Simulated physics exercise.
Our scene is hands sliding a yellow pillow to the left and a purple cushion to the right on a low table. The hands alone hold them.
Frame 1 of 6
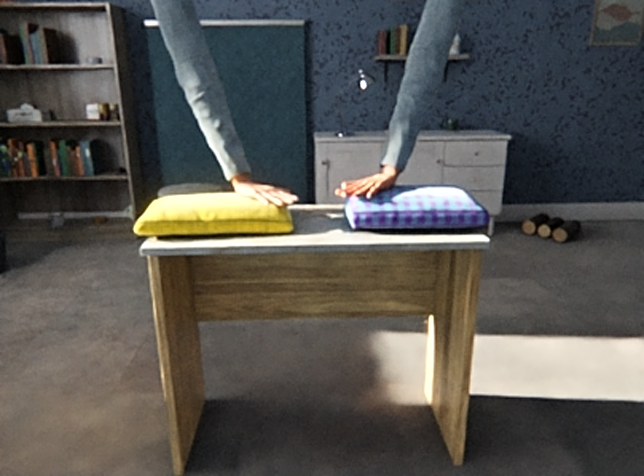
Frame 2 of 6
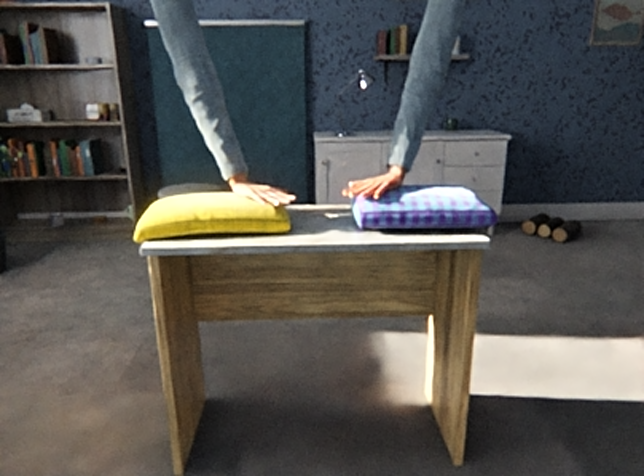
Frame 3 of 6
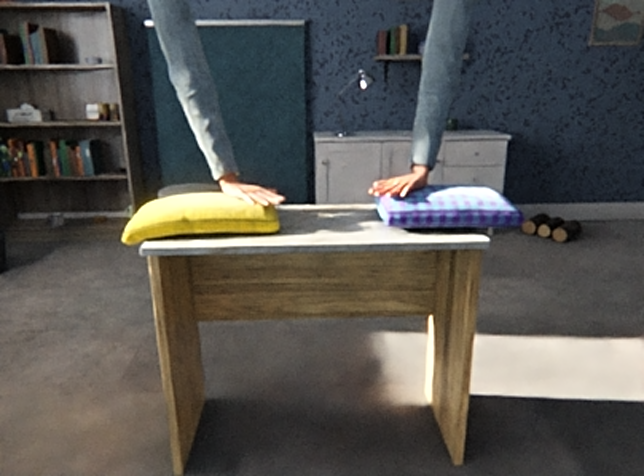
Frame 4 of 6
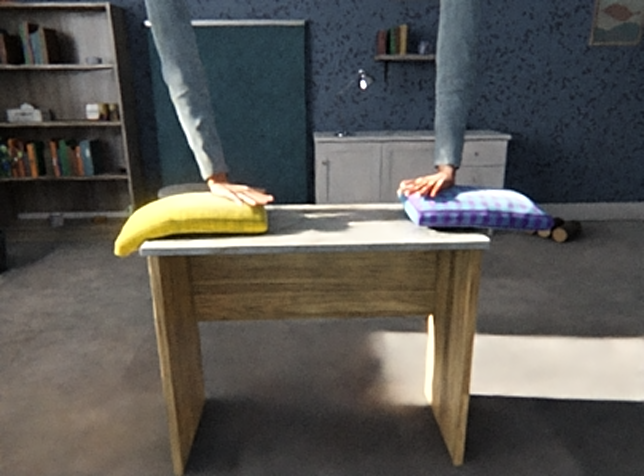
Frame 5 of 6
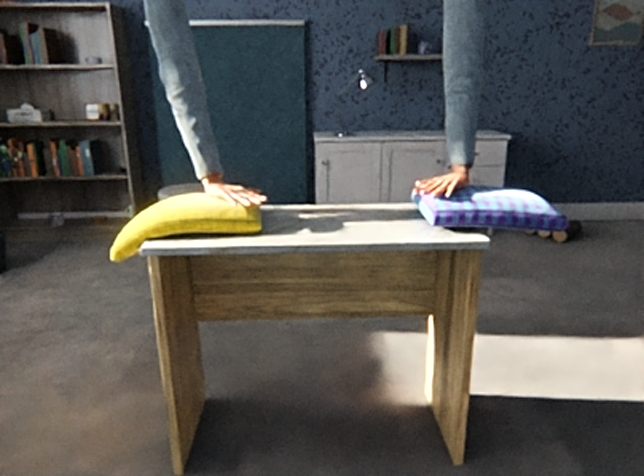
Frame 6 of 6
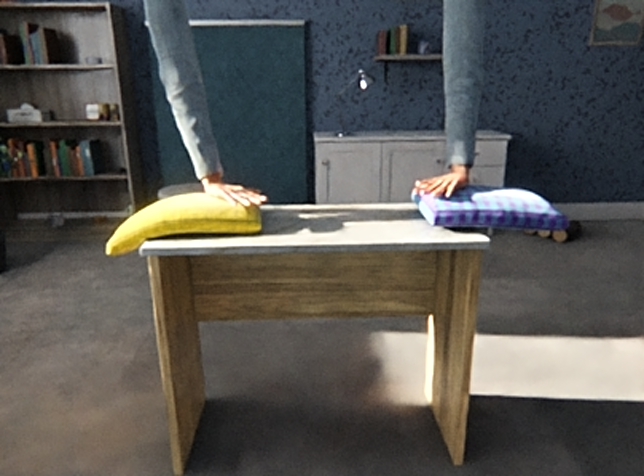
A yellow pillow and a purple checked cushion slide apart across a low table under two hands, the pillow moving left and the cushion right, until each extends past its edge and the hands pause with them.
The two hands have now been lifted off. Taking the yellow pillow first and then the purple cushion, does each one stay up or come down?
In that order: The yellow pillow stays up; the purple cushion comes down.
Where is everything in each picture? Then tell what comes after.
In the first frame, pillow tip (144, 224); cushion tip (479, 213).
In the second frame, pillow tip (142, 228); cushion tip (486, 213).
In the third frame, pillow tip (132, 231); cushion tip (511, 214).
In the fourth frame, pillow tip (124, 242); cushion tip (539, 218).
In the fifth frame, pillow tip (121, 249); cushion tip (553, 218).
In the sixth frame, pillow tip (118, 244), about a third past the edge; cushion tip (553, 218), well over half past the edge.
Then, 0.36 s past the final frame, pillow unmoved; cushion falling near (489, 245).
Then, 0.66 s past the final frame, pillow unmoved; cushion on the floor near (491, 393).
When it is over, pillow unmoved; cushion on the floor near (534, 401). The yellow pillow holds its place and the purple cushion slumps off the end.
